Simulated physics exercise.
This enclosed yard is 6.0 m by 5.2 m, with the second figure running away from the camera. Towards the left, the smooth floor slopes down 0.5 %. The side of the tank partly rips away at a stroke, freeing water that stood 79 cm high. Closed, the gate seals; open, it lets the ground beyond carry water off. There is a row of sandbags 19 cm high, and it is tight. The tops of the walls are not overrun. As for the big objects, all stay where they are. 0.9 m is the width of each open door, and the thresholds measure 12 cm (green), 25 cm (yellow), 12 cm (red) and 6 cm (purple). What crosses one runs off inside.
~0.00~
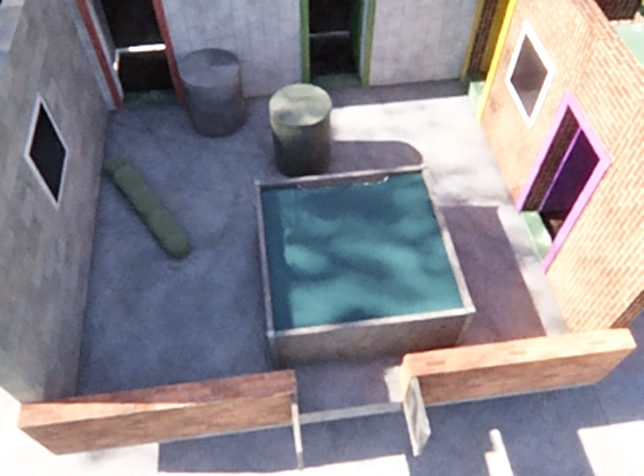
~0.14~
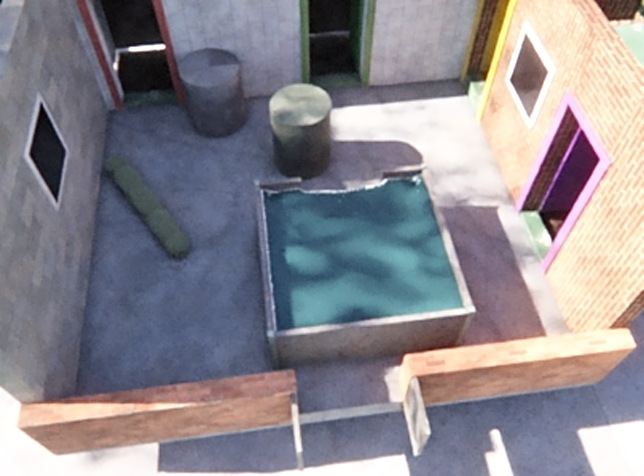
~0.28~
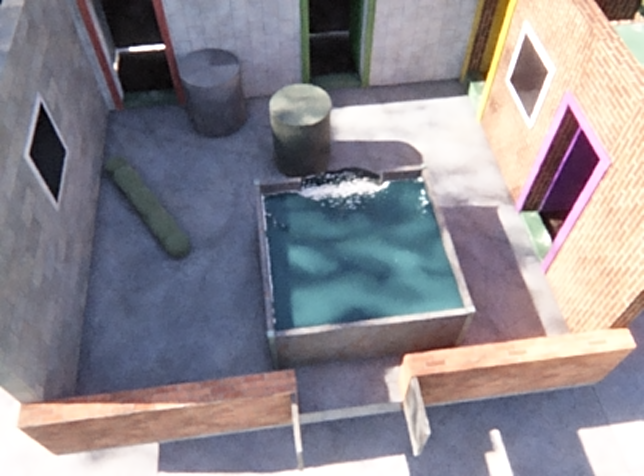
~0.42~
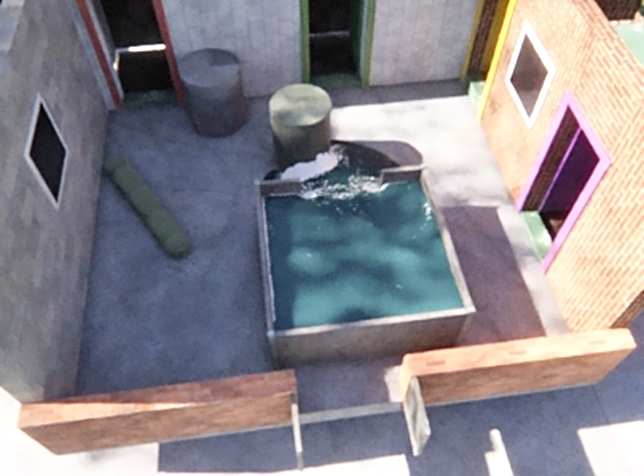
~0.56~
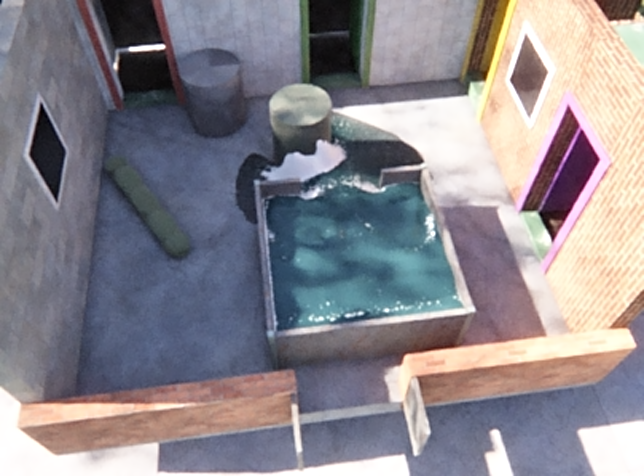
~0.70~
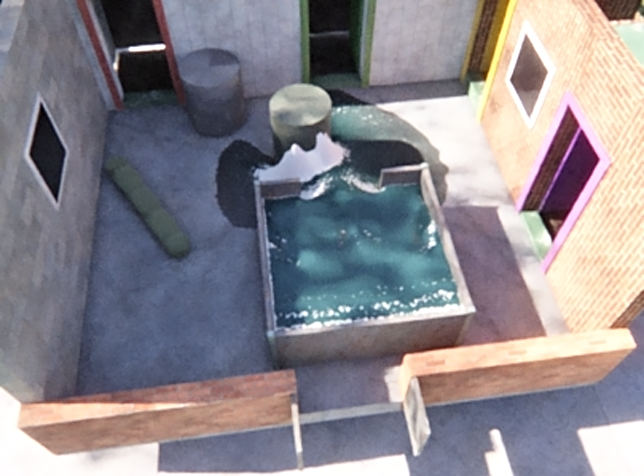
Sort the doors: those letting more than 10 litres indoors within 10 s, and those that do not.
The green door is among those letting more in; the yellow door is among those letting more in; the red door is among those letting more in; the purple door is among those letting more in.
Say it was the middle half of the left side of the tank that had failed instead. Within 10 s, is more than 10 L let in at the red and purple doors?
Against the limit, the red door exceeds it and the purple door stays within it.
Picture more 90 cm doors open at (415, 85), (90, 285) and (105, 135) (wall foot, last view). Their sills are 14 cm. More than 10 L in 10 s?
In sequence the answers are more than that, less than that and more than that.
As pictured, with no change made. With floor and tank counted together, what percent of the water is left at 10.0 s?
Still there: Roughly 84 %.
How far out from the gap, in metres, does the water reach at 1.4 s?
3.8 m.
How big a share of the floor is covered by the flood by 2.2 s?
About 50 per cent.
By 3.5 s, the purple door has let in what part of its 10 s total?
About 0 per cent.
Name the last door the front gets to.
Purple.
After 1.4 s water covers 40 % of the floor and is deepest (59 cm) near (320, 180); green door 19 cm at the sill, 53 L in, yellow door 2 cm at the sill, 0 L in, red door not reached, purple door not reached.
After 2.2 s water covers 50 % of the floor and is deepest (46 cm) near (431, 88); green door 25 cm at the sill, 126 L in, yellow door 39 cm at the sill, 35 L in, red door 6 cm at the sill, 0 L in, purple door not reached.
After 3.5 s water covers 70 % of the floor and is deepest (36 cm) near (320, 180); green door 19 cm at the sill, 190 L in, yellow door 25 cm at the sill, 78 L in, red door 18 cm at the sill, 18 L in, purple door 5 cm at the sill, 0 L in.
After 6.0 s water covers 95 % of the floor and is deepest (22 cm) near (320, 180); green door 15 cm at the sill, 246 L in, yellow door 17 cm at the sill, 80 L in, red door 17 cm at the sill, 64 L in, purple door 5 cm at the sill, 0 L in.
After 10.0 s water covers 95 % of the floor and is deepest (18 cm) near (201, 406); green door 10 cm at the sill, 257 L in, yellow door 10 cm at the sill, 80 L in, red door 13 cm at the sill, 85 L in, purple door 13 cm at the sill, 30 L in.
